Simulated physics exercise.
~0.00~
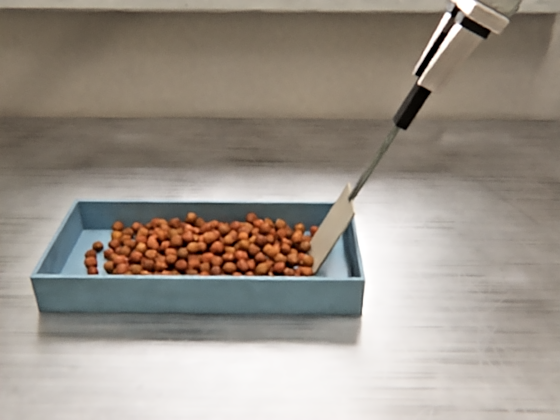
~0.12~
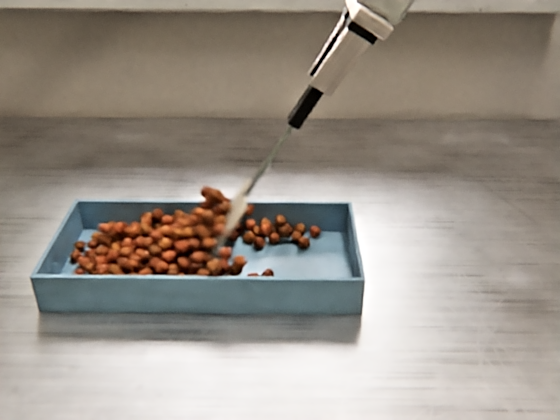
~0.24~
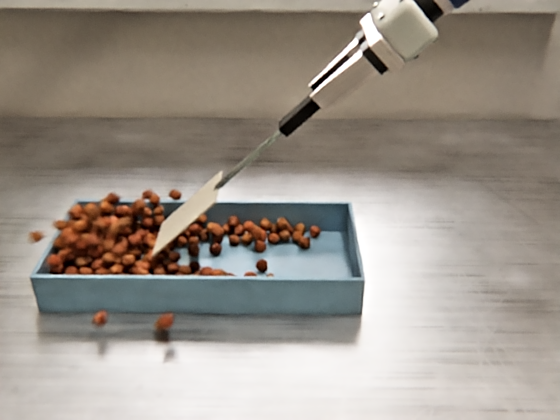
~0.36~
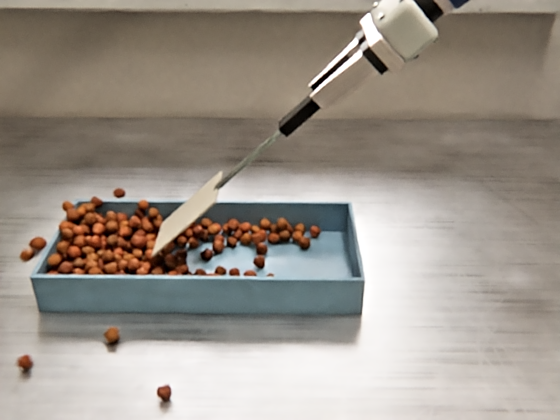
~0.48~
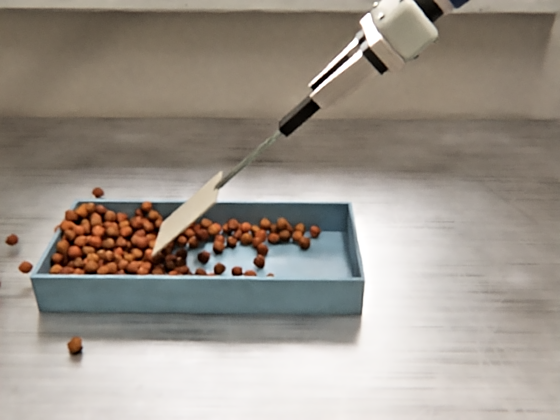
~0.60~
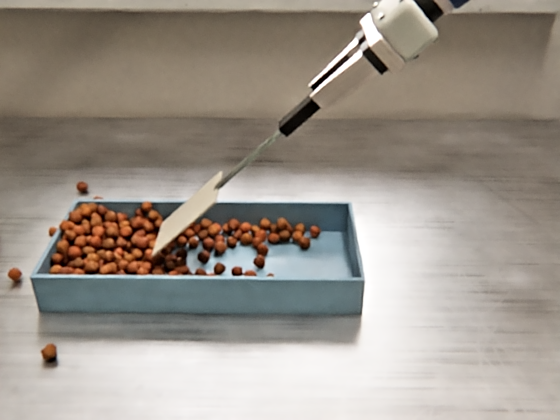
At first, a robotic arm holds a pale spatula at the right end of a shallow blue trough filled with small brown hazelnuts. The blade sweeps left through them, pushing the nuts into a steep mound and leaving a thin scattering behind it. It then tilts to a flatter angle and stops left of the middle as the crowded nuts surge against the left end and several spill over the rim. The escaped nuts roll across the gray table, some drifting out of view. Finally, the spatula stays still against the heap, with a few nuts lying outside the trough.
